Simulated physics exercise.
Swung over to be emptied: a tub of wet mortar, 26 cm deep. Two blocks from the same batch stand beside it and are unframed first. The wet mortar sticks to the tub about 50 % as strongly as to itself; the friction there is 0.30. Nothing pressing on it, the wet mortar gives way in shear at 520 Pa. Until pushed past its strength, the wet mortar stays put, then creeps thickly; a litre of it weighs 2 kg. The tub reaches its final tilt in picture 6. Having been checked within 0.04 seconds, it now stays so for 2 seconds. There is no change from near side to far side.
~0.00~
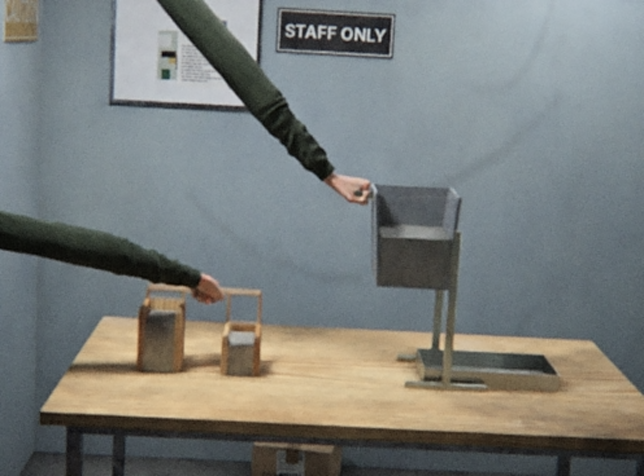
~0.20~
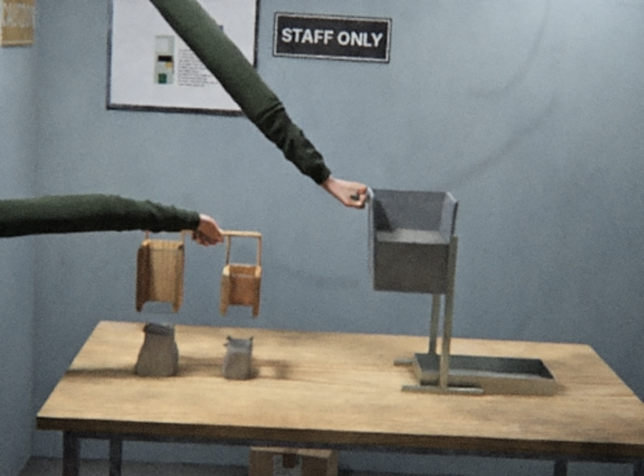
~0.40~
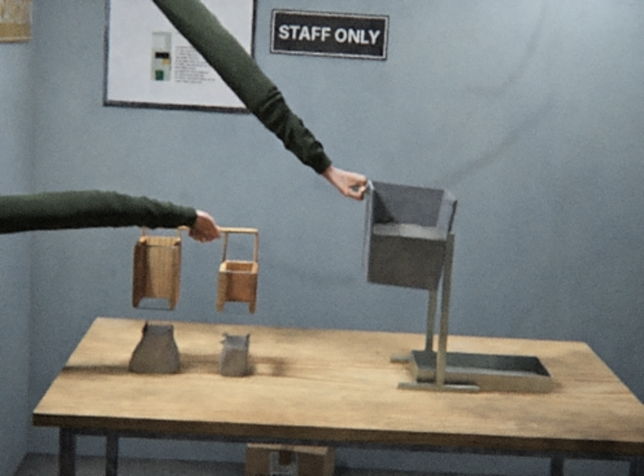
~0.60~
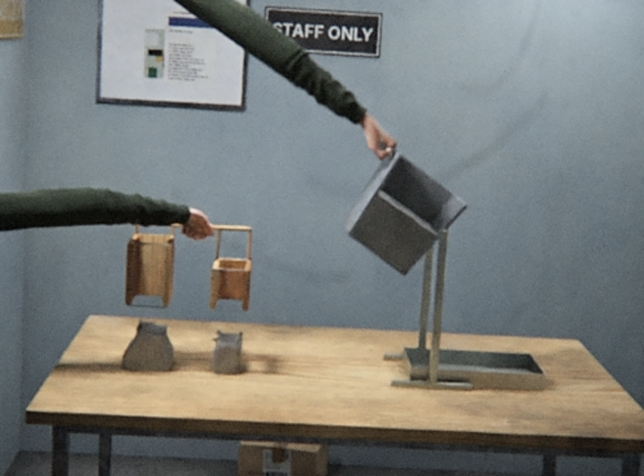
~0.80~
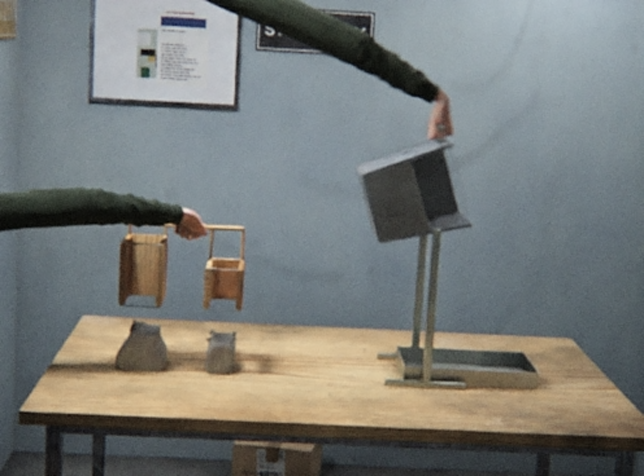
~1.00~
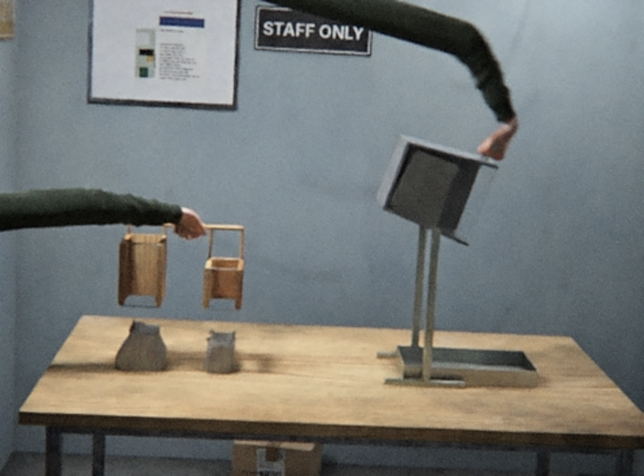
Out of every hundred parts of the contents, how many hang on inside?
Some 0 in every hundred.
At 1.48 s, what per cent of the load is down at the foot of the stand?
Down at that time: Approx. 45 %.
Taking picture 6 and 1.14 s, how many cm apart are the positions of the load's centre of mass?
Some 9 cm.
By 1.14 s, the tub is at 107 degrees and holds 99 %.
By 1.31 s, the tub is at 107 degrees and holds 43 %.
By 1.48 s, the tub is at 107 degrees and holds 24 %.
By 1.65 s, the tub is at 107 degrees and holds 0 %.
By 3.00 s, at the end, the tub is at 107 degrees and holds 0 %.
